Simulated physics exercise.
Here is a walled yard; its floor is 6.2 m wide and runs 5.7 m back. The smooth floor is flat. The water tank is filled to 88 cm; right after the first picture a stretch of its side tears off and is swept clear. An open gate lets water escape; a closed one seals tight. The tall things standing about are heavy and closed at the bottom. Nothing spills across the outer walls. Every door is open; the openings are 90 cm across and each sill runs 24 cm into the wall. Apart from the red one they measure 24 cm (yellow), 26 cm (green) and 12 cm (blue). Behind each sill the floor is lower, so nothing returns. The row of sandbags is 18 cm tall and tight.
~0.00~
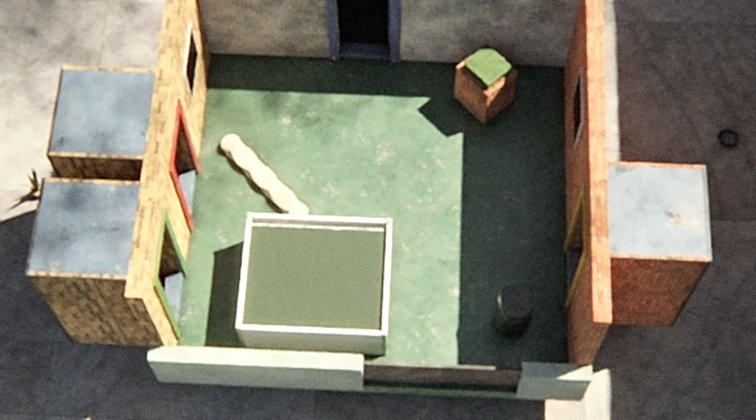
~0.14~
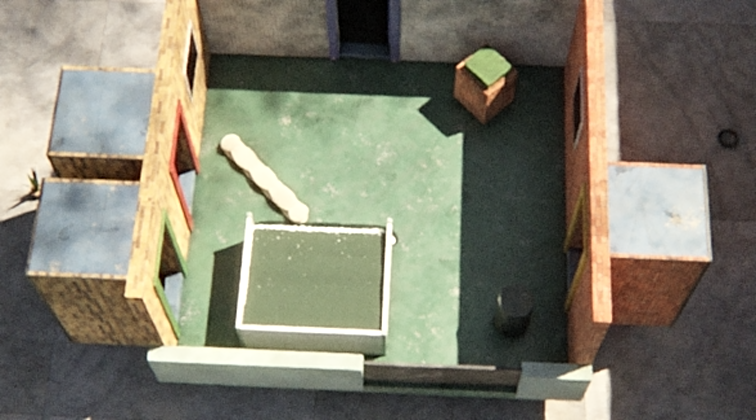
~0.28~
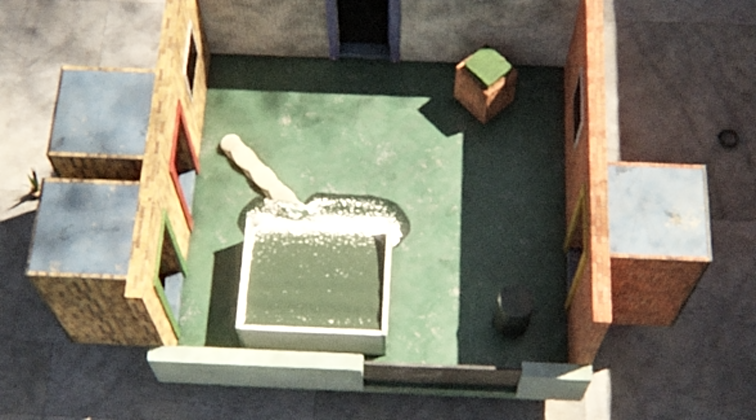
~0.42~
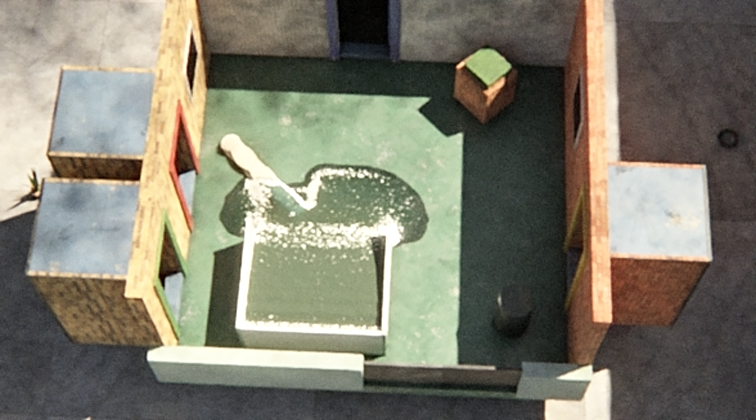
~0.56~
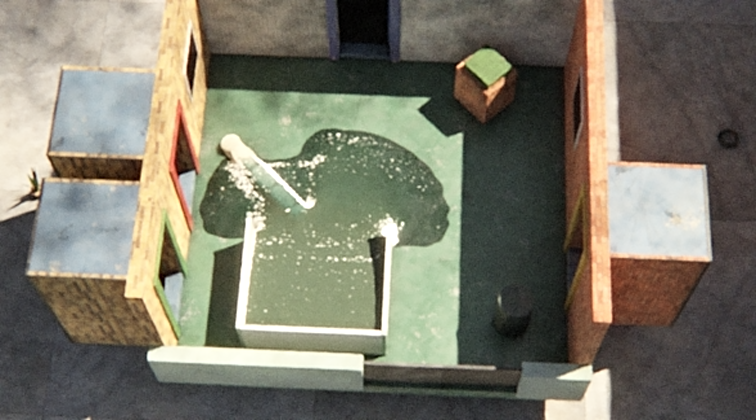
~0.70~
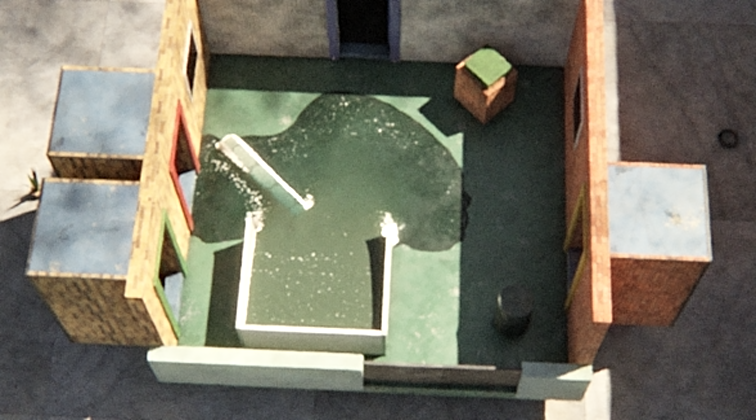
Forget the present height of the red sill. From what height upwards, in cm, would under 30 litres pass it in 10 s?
At least 23 cm or so.
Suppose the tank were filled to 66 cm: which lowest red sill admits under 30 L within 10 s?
About 20 cm.
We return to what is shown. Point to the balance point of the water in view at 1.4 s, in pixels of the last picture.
At about (324, 216).
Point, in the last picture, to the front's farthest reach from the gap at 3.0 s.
At about (561, 72).
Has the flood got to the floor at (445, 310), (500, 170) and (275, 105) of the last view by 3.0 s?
In turn: Not reached, flooded, flooded.
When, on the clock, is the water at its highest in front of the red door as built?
Around 2.0 s.
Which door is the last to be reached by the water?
It is the yellow one.
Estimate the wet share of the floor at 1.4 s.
About 50 per cent.
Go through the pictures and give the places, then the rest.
The first frame shows still water, 88 cm deep, in the water tank at (316, 275); the red door at (185, 172) is dry.
In the second frame, the front is at a hidden place, 0.3 m from the gap on the far side; 0.5 m2 of floor is wet, 88 cm left at the back.
In the third frame, the gap is on the far side, the front 0.8 m out at (313, 199); the back of the water tank holds 85 cm.
In the fourth frame, water pours out on the far side and has run 1.3 m, to (319, 170); about 14 cm deep outside, 76 cm at the back.
In the fifth frame, the front is at (322, 135), 2.0 m from the gap on the far side; 6.0 m2 of floor is wet, 75 cm left at the back.
In the sixth frame, the gap is on the far side, the front 2.8 m out at (338, 96); the back of the water tank holds 70 cm; water is at the red door at (185, 172).
After 1.4 s water covers 50 % of the floor, deepest (42 cm) near (290, 221); 22 cm at the red door, 3 litres in over its 19 cm sill.
After 3.0 s water covers 65 % of the floor, deepest (33 cm) near (203, 121); 19 cm at the red door, 47 litres in over its 19 cm sill.
After 10.0 s water covers 95 % of the floor, deepest (19 cm) near (449, 375); 12 cm at the red door, 50 litres in over its 19 cm sill.
At the red door as built, the water arrived by 0.7 s and peaked near 24 cm at 2.0 s.
Run again over the same 10 s with other heights there, 50 litres in over 19.5 cm, 16 litres over 27 cm. The limit of 30 litres is kept from about 23 cm up.
